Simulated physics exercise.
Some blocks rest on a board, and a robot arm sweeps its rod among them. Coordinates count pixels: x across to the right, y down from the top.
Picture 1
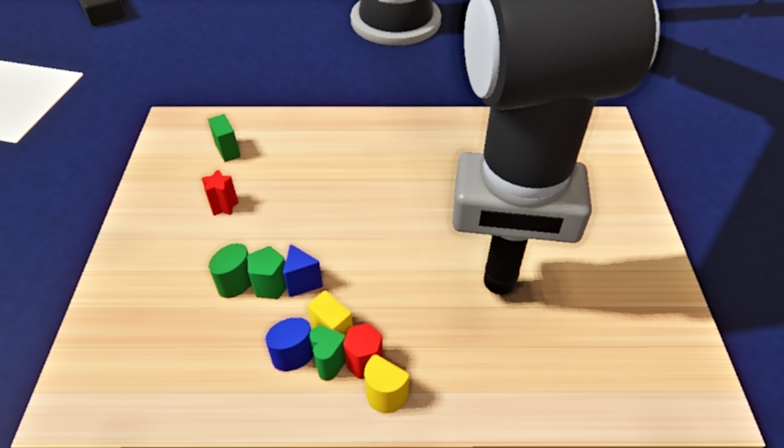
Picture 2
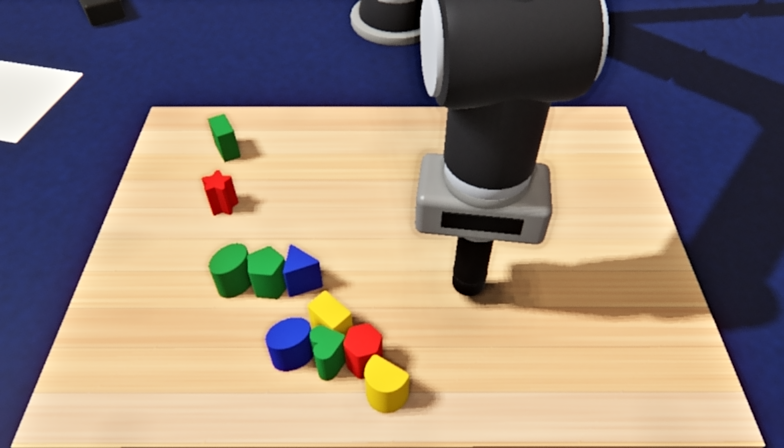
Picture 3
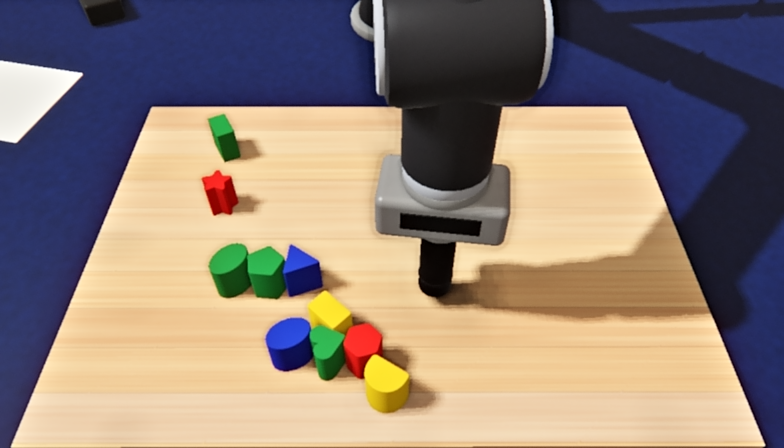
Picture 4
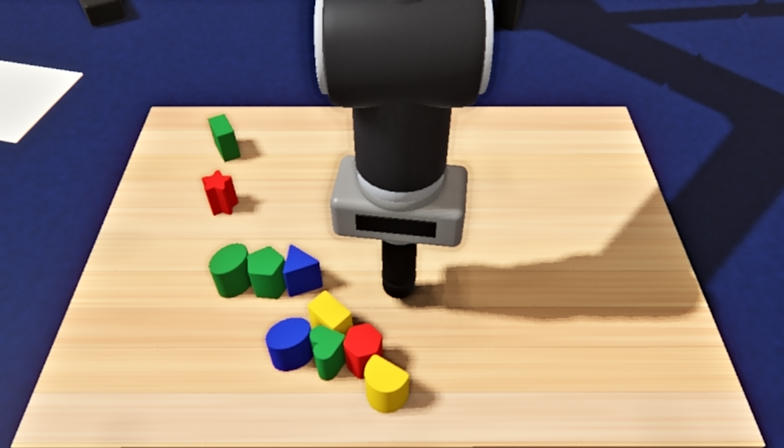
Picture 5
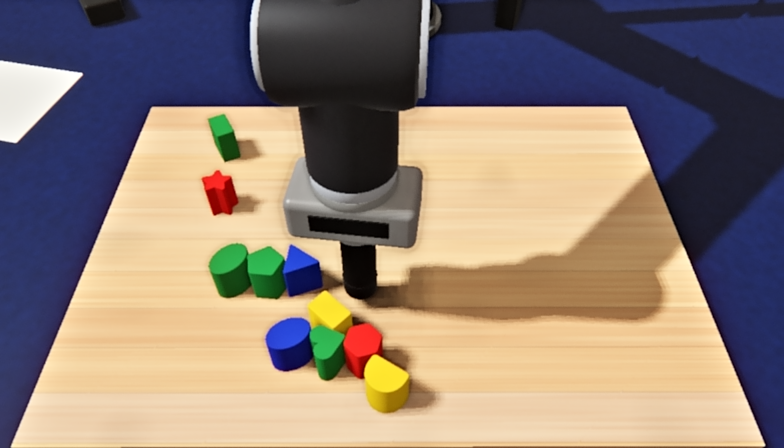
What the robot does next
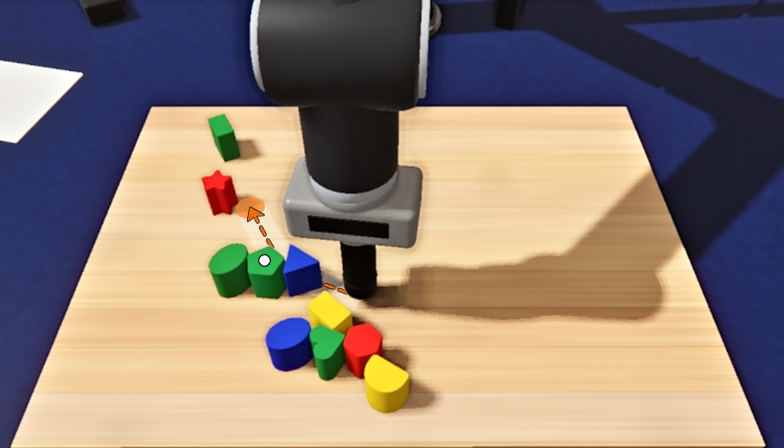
Robot arm sliding its black rod steadily left across a wooden board, nearing a blue triangular block while coloured blocks stay still.
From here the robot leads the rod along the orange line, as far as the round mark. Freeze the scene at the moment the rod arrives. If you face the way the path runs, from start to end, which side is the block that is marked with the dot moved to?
Gets pushed left.
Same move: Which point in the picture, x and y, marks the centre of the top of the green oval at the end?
The top centre is at (182, 261).
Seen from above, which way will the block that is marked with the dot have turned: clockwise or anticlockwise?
The block spins anticlockwise.
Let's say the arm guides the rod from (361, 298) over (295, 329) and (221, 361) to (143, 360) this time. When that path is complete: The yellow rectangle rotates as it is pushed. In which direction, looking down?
Viewed from overhead, the yellow rectangle winds up turned anticlockwise.
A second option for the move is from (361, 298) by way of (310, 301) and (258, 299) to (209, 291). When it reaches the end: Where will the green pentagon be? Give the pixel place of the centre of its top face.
It should be at about (243, 245).
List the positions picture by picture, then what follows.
The first frame shows rod tip at (499, 283); block tops, red star block at (216, 180); green oval at (228, 258); green pentagon at (265, 260); blue triangular piece at (298, 259).
The second frame shows rod at (468, 284); blocks unchanged.
The third frame shows rod at (435, 285); blocks unchanged.
The fourth frame shows rod at (399, 286); blocks unchanged.
The fifth frame shows rod at (361, 287); red star block at (216, 180); green oval at (228, 258); green pentagon at (265, 260); blue triangular piece at (298, 259).
Path on the board, from (361, 298) through (307, 277) and (271, 245) to (250, 208); the dot is on the green pentagon.
The first path, step by step. One third of the way, rod at (304, 266); green oval at (199, 259), turned 35° anticlockwise; green pentagon at (235, 251), turned 20° anticlockwise; blue triangular piece at (266, 245).
Two thirds of the way, rod at (268, 234); green oval at (182, 261), turned 75° anticlockwise; green pentagon at (210, 242), turned 40° anticlockwise; blue triangular piece at (234, 223), turned 55° anticlockwise.
At the end, rod at (247, 196); red star block in place; green oval at (182, 261), turned 75° anticlockwise; green pentagon at (210, 242), turned 40° anticlockwise; blue triangular piece at (232, 217), turned 95° anticlockwise.
